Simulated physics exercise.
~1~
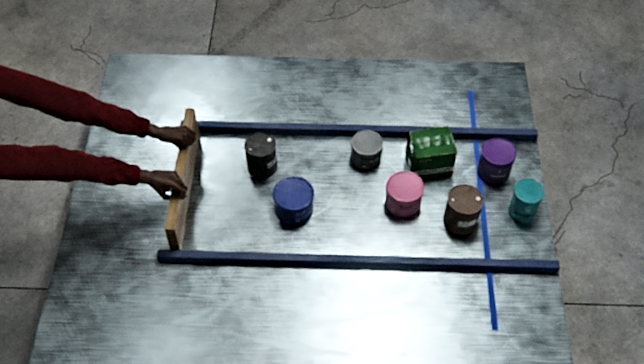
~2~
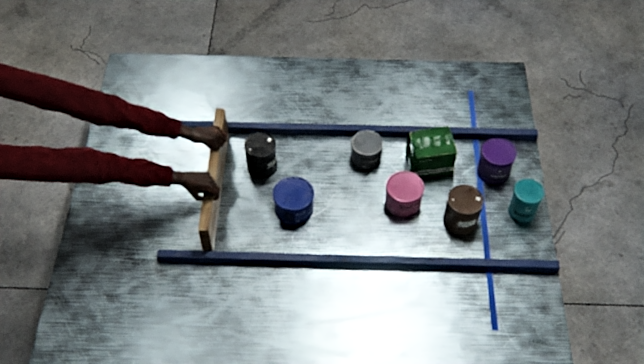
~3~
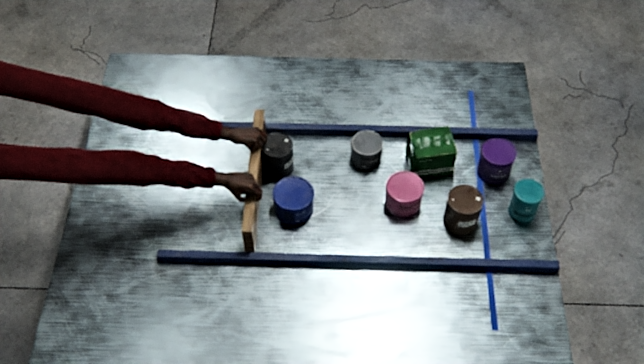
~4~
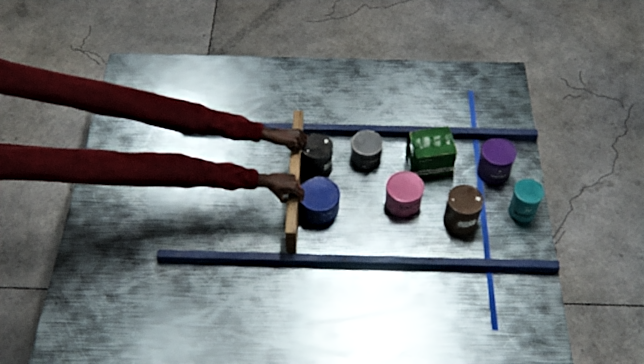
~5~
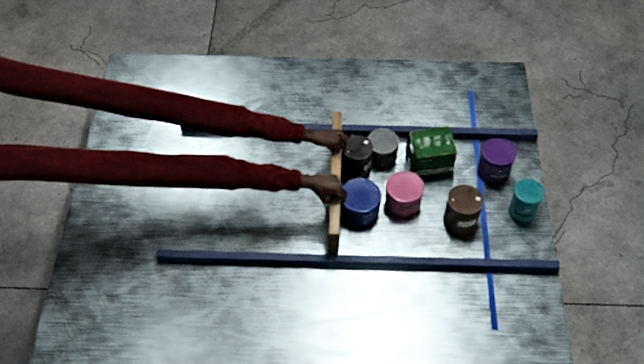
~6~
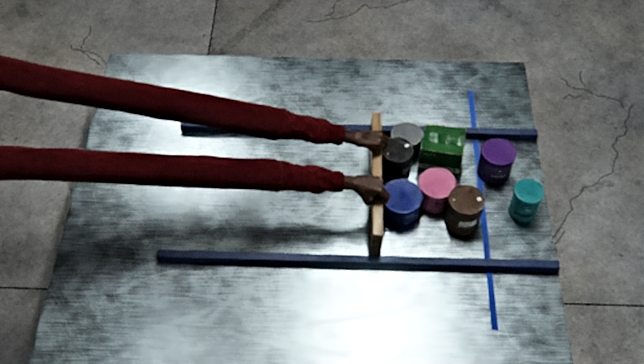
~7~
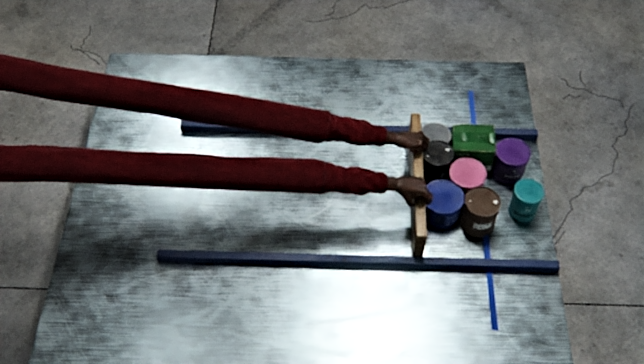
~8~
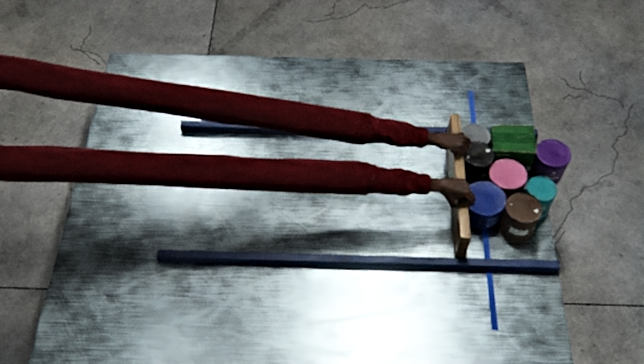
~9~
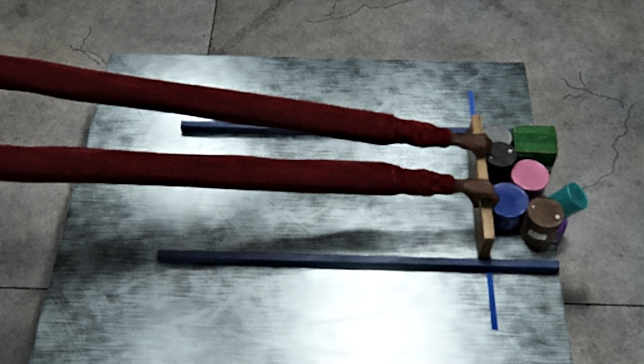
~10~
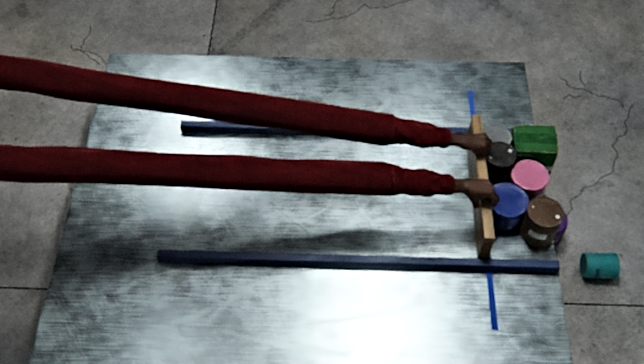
Two red-sleeved arms reach in from the left and push a wooden plank rightward across a low metallic platform, seen from above on a cracked concrete floor. Between two dark blue battens stand black, blue, grey, pink, brown, purple and turquoise tubs and a green box, with blue tape crossing near the right edge. The plank gathers the black and blue tubs, then the grey and pink ones, packing everything together toward the edge. As it reaches the tape, the turquoise tub tips off and the purple one drops. The plank stops, with turquoise and purple on the floor and the rest crowded at the edge.
